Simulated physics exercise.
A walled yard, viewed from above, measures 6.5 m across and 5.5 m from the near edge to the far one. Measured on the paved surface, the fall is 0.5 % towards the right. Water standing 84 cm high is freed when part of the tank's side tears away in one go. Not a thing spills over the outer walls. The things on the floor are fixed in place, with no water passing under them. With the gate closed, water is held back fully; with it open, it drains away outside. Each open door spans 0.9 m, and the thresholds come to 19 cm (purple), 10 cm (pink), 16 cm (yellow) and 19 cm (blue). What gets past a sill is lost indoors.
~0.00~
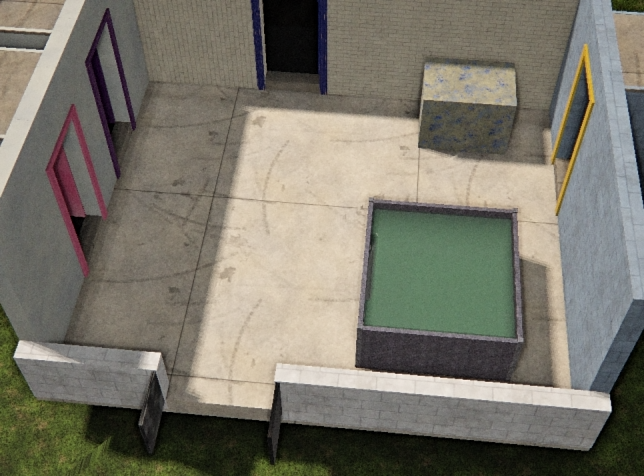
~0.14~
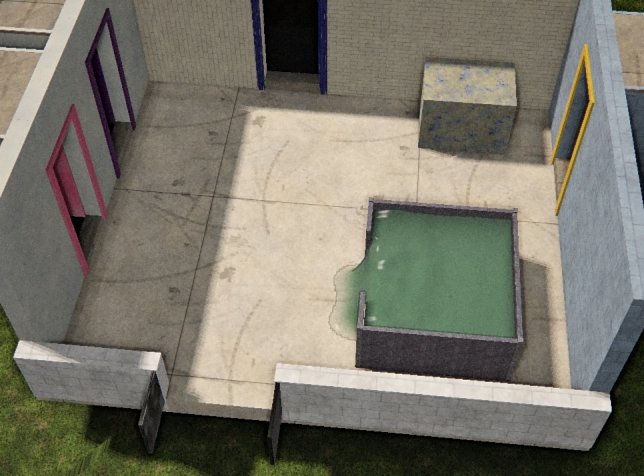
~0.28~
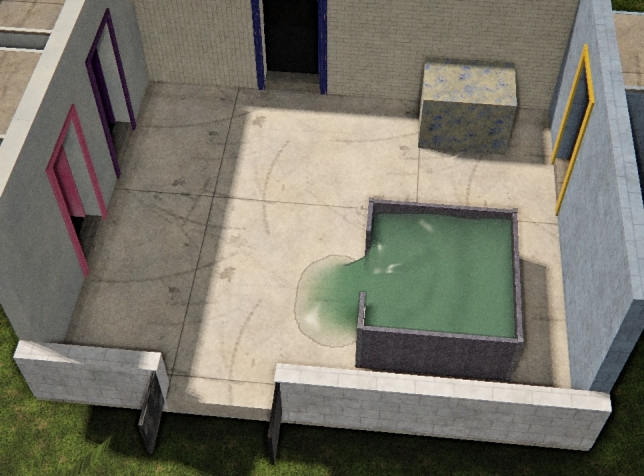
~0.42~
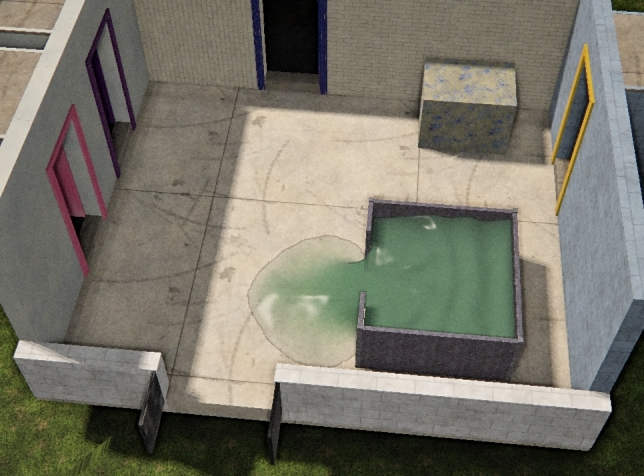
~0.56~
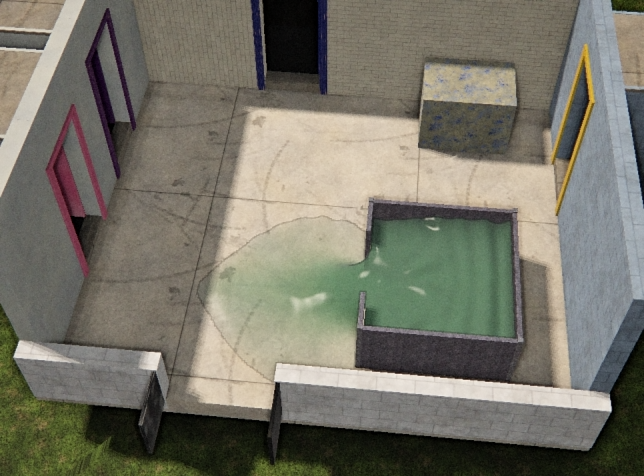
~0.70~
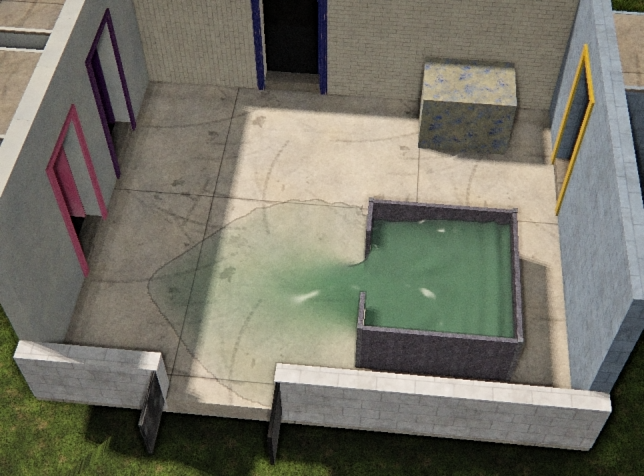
Green water pours from a gap in the tank's left side and spreads leftward across the paved floor.
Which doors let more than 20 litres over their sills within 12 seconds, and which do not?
One by one: At the purple door the amount will not overshoot the limit; at the pink door the amount will overshoot the limit; at the yellow door the amount will not overshoot the limit; at the blue door the amount will not overshoot the limit.
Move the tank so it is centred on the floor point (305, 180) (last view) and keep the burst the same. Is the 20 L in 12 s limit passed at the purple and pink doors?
So the purple door tops the limit and the pink door tops the limit.
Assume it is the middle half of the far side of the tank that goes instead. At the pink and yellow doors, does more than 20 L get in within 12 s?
Then: Pink under, yellow above.
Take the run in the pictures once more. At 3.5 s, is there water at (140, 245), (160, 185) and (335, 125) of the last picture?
Respectively: Got hit, got hit, was missed.
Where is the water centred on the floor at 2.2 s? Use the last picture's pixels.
The water's centre sits at about (318, 290).
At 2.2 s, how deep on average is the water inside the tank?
The mean depth is some 43 cm.
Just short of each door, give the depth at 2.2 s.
Depths in cm: Purple 18, pink 28, yellow 0, blue 0.
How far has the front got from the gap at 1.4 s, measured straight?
It's close to 4.2 metres.
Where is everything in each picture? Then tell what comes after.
The first picture shows the tank at (441, 270) is whole and still, 84 cm deep.
In the second picture, water pours out at (366, 289) and has run 0.6 m, to (343, 332); typically 9 cm deep outside, 84 cm at the tank's back.
In the third picture, the front is at (303, 321), 0.9 m from the gap at (366, 290); 0.9 m2 of floor is under water; 84 cm left at the back of the tank.
In the fourth picture, water pours out at (366, 291) and has run 1.5 m, to (254, 294); typically 9 cm deep outside, 81 cm at the tank's back.
In the fifth picture, water pours out at (366, 291) and has run 2.2 m, to (205, 293); typically 6 cm deep outside, 72 cm at the tank's back.
In the sixth picture, water pours out at (366, 290) and has run 2.8 m, to (156, 293); typically 5 cm deep outside, 70 cm at the tank's back.
After 1.4 s water covers 45 % of the floor and is deepest (43 cm) near (55, 371); purple door not reached, pink door 17 cm at the sill, 17 L in, yellow door not reached, blue door not reached.
After 2.2 s water covers 55 % of the floor and is deepest (42 cm) near (97, 375); purple door 18 cm at the sill, 0 L in, pink door 28 cm at the sill, 92 L in, yellow door not reached, blue door not reached.
After 3.5 s water covers 55 % of the floor and is deepest (22 cm) near (167, 320); purple door 13 cm at the sill, 0 L in, pink door 19 cm at the sill, 177 L in, yellow door not reached, blue door 4 cm at the sill, 0 L in.
After 7.0 s water covers 80 % of the floor and is deepest (18 cm) near (410, 127); purple door 10 cm at the sill, 0 L in, pink door 9 cm at the sill, 216 L in, yellow door not reached, blue door 9 cm at the sill, 0 L in.
After 12.0 s water covers 95 % of the floor and is deepest (16 cm) near (546, 113); purple door 7 cm at the sill, 0 L in, pink door 6 cm at the sill, 217 L in, yellow door 7 cm at the sill, 0 L in, blue door 6 cm at the sill, 0 L in.
